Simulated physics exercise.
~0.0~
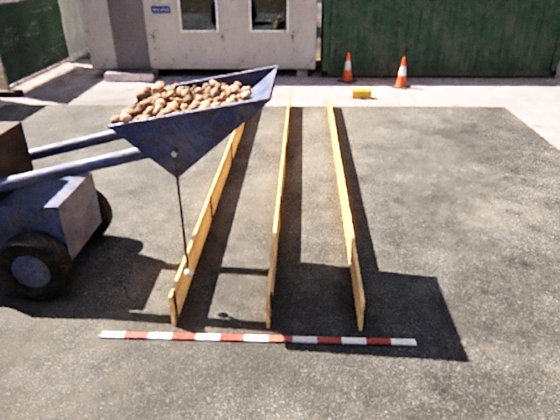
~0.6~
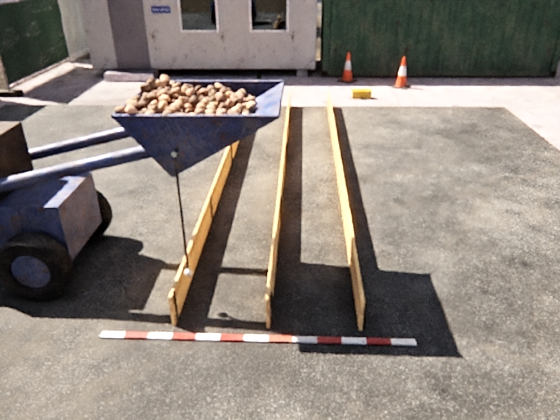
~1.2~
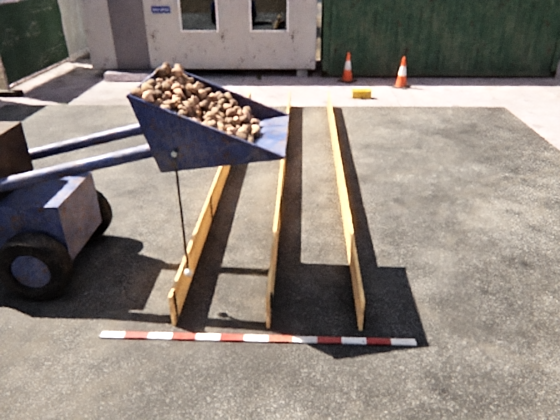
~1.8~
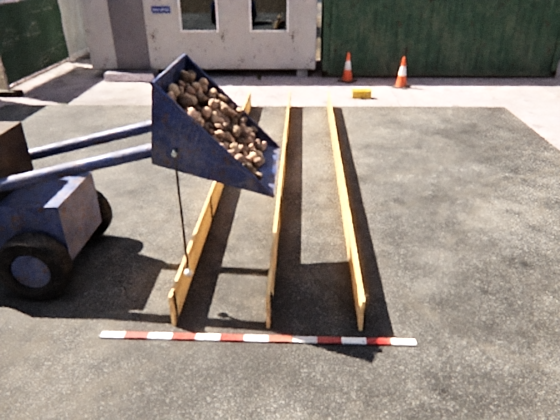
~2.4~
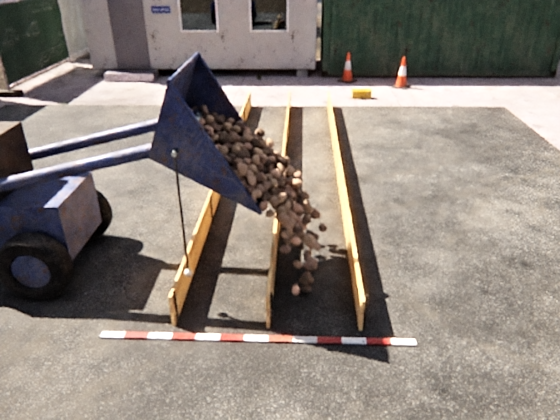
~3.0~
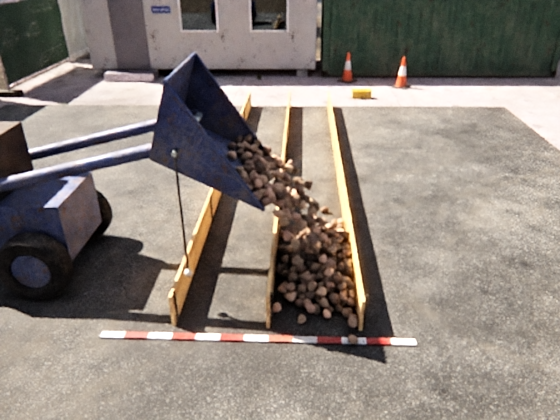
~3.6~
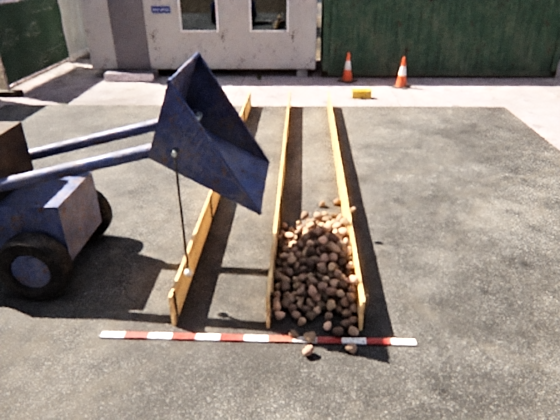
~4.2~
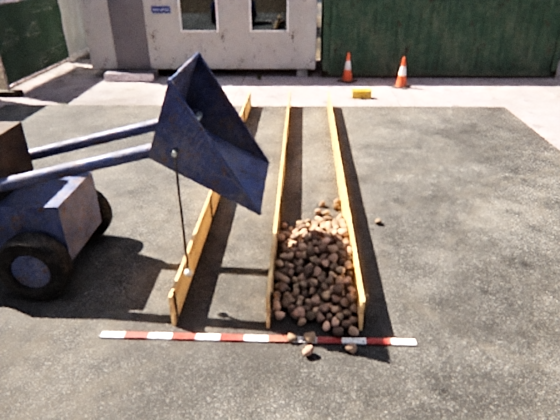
The clip opens on a small loader at the left, its blue bucket heaped with rounded brown stones above three upright boards on sunlit asphalt. The bucket tips steadily forward to the right, and the heap shifts toward its lower front edge. As the tilt steepens, the stones pour over the lip and tumble down between the middle and right boards. The bucket stays sharply tilted as the last stones leave it. It ends empty, with the pile in the right-hand bay, a few stray stones outside, and the left-hand bay looking clear.
